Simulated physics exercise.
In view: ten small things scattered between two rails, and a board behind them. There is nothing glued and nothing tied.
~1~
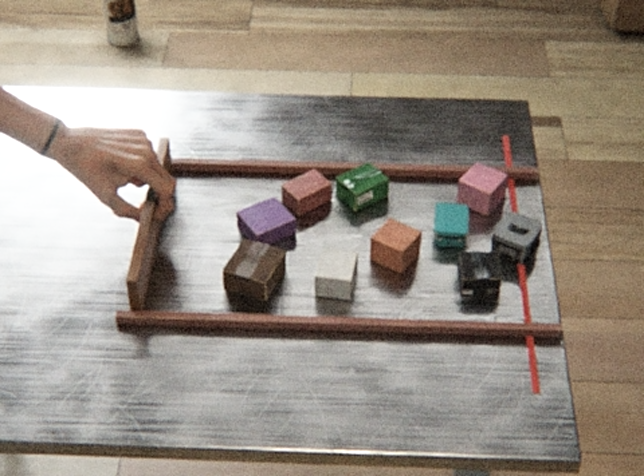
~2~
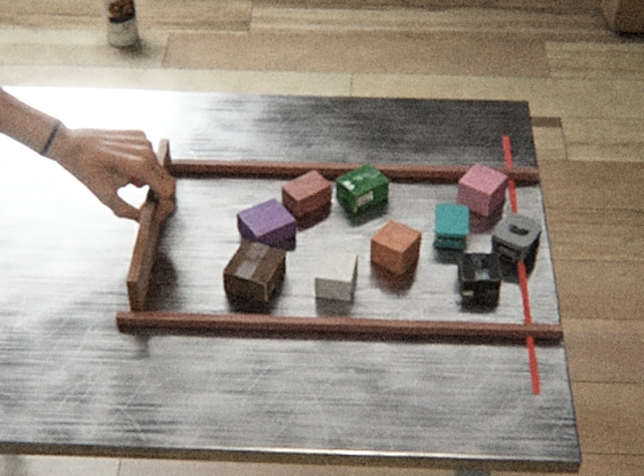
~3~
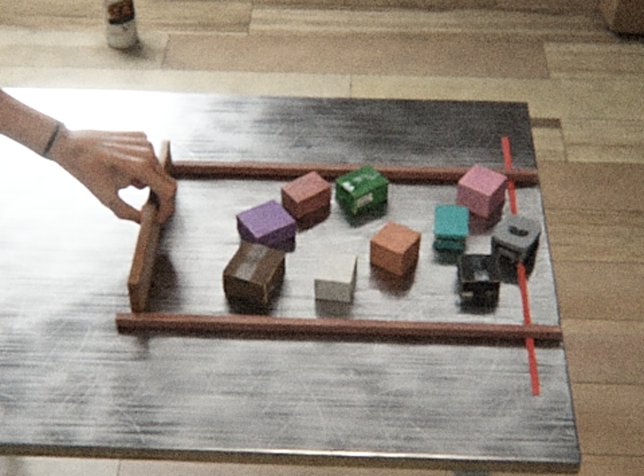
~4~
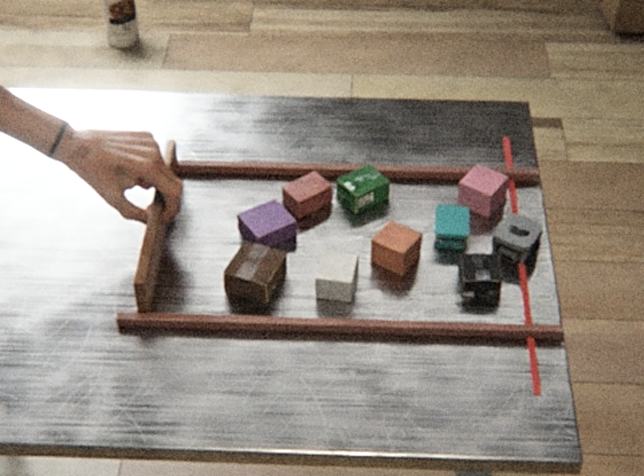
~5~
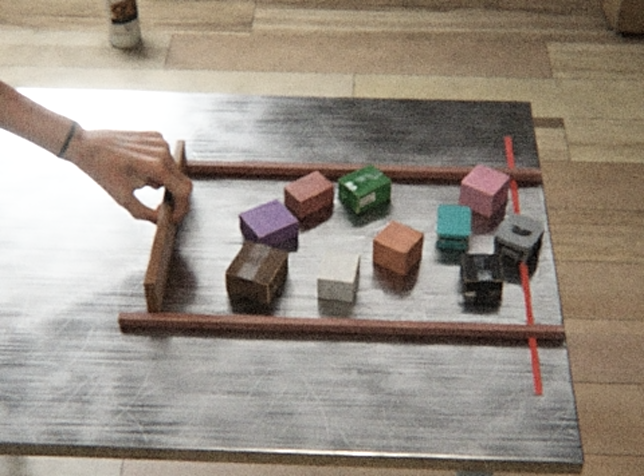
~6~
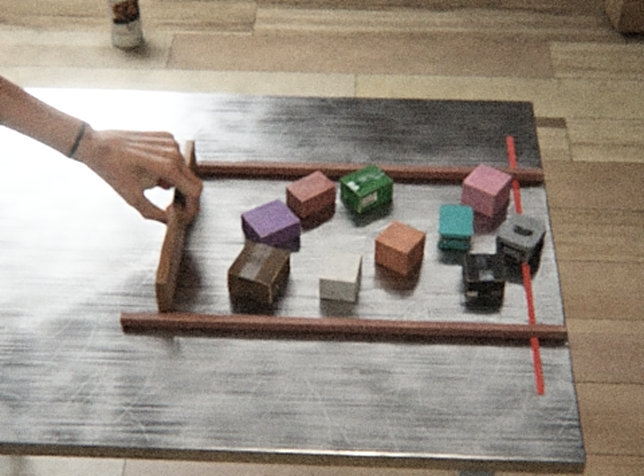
A hand slid a wooden board a short way to the right between two rails, toward a scattering of small colourful blocks and boxes, which stayed where they were near a strip of red tape.
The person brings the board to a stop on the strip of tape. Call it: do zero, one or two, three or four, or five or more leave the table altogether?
Five or more.
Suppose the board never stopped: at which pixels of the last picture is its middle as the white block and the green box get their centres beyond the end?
Around (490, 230), then around (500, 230).
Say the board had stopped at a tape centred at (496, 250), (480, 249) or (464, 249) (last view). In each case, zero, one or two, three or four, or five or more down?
In order: Five or more, either three or four, one or two.
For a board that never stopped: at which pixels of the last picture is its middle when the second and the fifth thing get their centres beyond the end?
At (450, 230) for the second, at (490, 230) for the fifth.
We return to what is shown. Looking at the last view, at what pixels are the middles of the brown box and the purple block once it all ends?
One is at about (553, 279), the other at about (547, 242).
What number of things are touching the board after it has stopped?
That would be 3 of them.
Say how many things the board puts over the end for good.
Result: A total of 7.
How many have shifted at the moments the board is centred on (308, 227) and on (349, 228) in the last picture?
Moved so far: 5, later 6.
Soon after, none off yet; grey case at rest near (521, 240); pink block at rest near (486, 191); black box at rest near (484, 274).
After that, none off yet; grey case moving near (528, 239); pink block displaced a little near (507, 194); black box displaced about its own width near (523, 276).
In the end, the number that fall off is five or more; gone, white block, green box, orange block, turquoise case, black box, pink block and grey case.
